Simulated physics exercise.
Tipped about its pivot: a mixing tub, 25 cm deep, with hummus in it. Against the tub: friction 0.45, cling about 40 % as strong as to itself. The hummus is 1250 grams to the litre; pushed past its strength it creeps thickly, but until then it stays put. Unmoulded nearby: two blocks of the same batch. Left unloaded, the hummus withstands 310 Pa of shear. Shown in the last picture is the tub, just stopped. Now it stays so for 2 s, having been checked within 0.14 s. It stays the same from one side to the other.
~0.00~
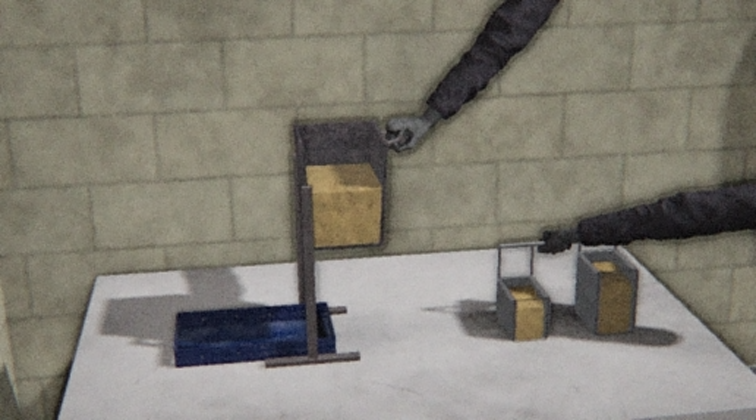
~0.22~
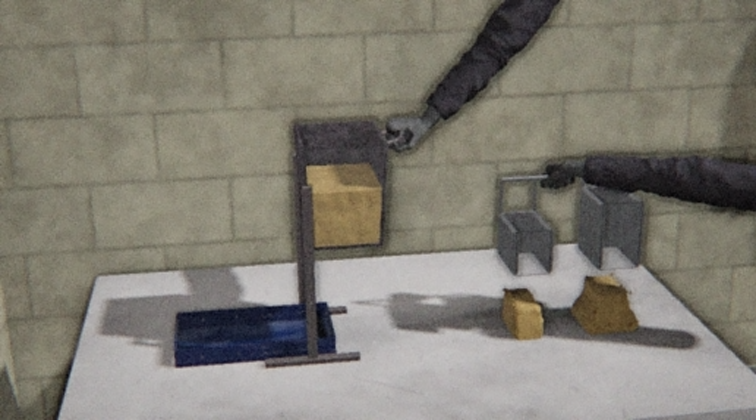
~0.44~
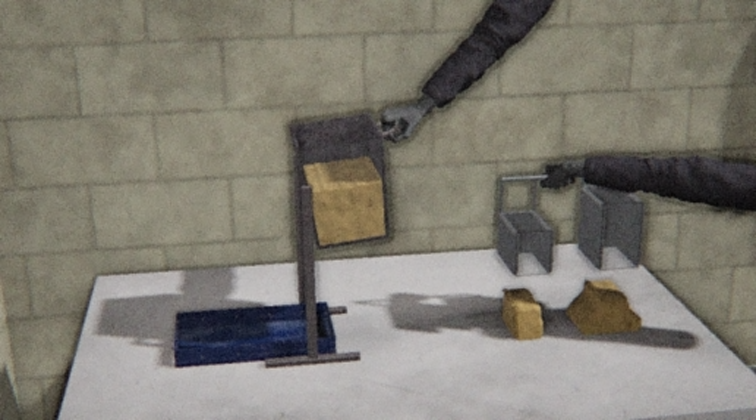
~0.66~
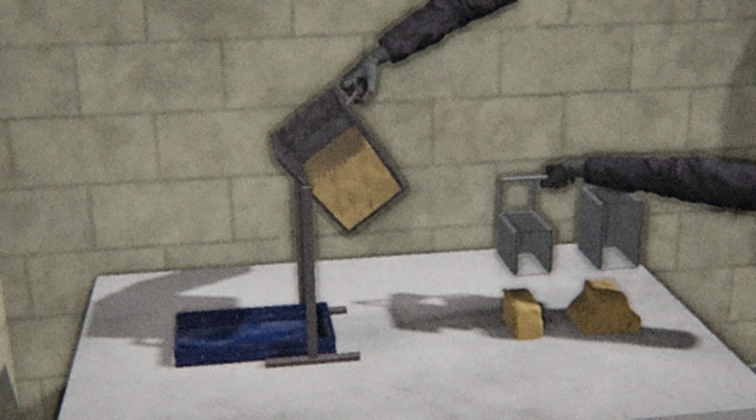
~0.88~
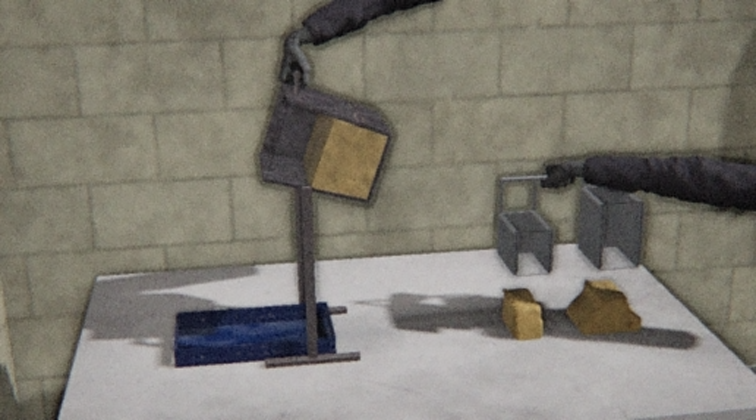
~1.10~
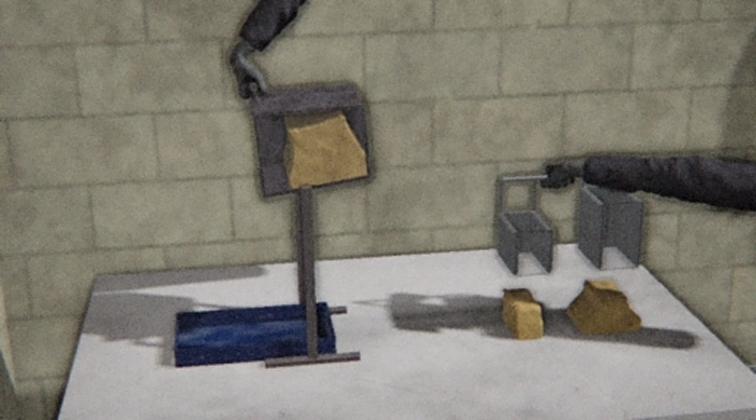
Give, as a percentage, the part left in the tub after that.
I would say roughly 61 per cent is left.
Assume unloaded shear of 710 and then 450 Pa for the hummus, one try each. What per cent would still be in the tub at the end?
100 in a hundred, followed by 95 in a hundred.
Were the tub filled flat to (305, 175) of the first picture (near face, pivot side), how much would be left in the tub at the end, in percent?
Then roughly 45 %.
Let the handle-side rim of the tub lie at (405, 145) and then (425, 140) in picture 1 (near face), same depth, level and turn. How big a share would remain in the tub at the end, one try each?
First try 45 per cent, second try 35 per cent.
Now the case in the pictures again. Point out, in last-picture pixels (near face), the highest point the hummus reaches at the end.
Close to pixel (335, 155).
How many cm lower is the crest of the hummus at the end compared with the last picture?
About 9 cm.
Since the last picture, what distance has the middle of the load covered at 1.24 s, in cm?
Measured shift, roughly 5 cm.
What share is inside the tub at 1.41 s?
Near 75 %.
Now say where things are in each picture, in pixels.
In the first frame, handle-side rim at (384, 144), tilt 0 degrees; highest point of the hummus at (318, 192); test blocks 9.5 cm, 15 cm high (left to right).
In the second frame, handle-side rim at (384, 144), tilt 0 degrees; highest point of the hummus at (318, 192); test blocks 9.2 cm, 11 cm high (left to right).
In the third frame, handle-side rim at (379, 136), tilt 6 degrees; highest point of the hummus at (377, 182); test blocks 9.2 cm, 10 cm high (left to right).
In the fourth frame, handle-side rim at (342, 108), tilt 37 degrees; highest point of the hummus at (367, 148); test blocks 9.2 cm, 10 cm high (left to right).
In the fifth frame, handle-side rim at (288, 102), tilt 71 degrees; highest point of the hummus at (333, 121); test blocks 9.2 cm, 10 cm high (left to right).
In the sixth frame, handle-side rim at (253, 117), tilt 94 degrees; highest point of the hummus at (339, 118); test blocks 9.2 cm, 10 cm high (left to right).
By 1.24 s, the tub is at 94 degrees and holds 98 %.
By 1.41 s, the tub is at 94 degrees and holds 73 %.
By 1.58 s, the tub is at 94 degrees and holds 62 %.
By 1.75 s, the tub is at 94 degrees and holds 61 %.
By 3.10 s, at the end, the tub is at 94 degrees and holds 61 %.
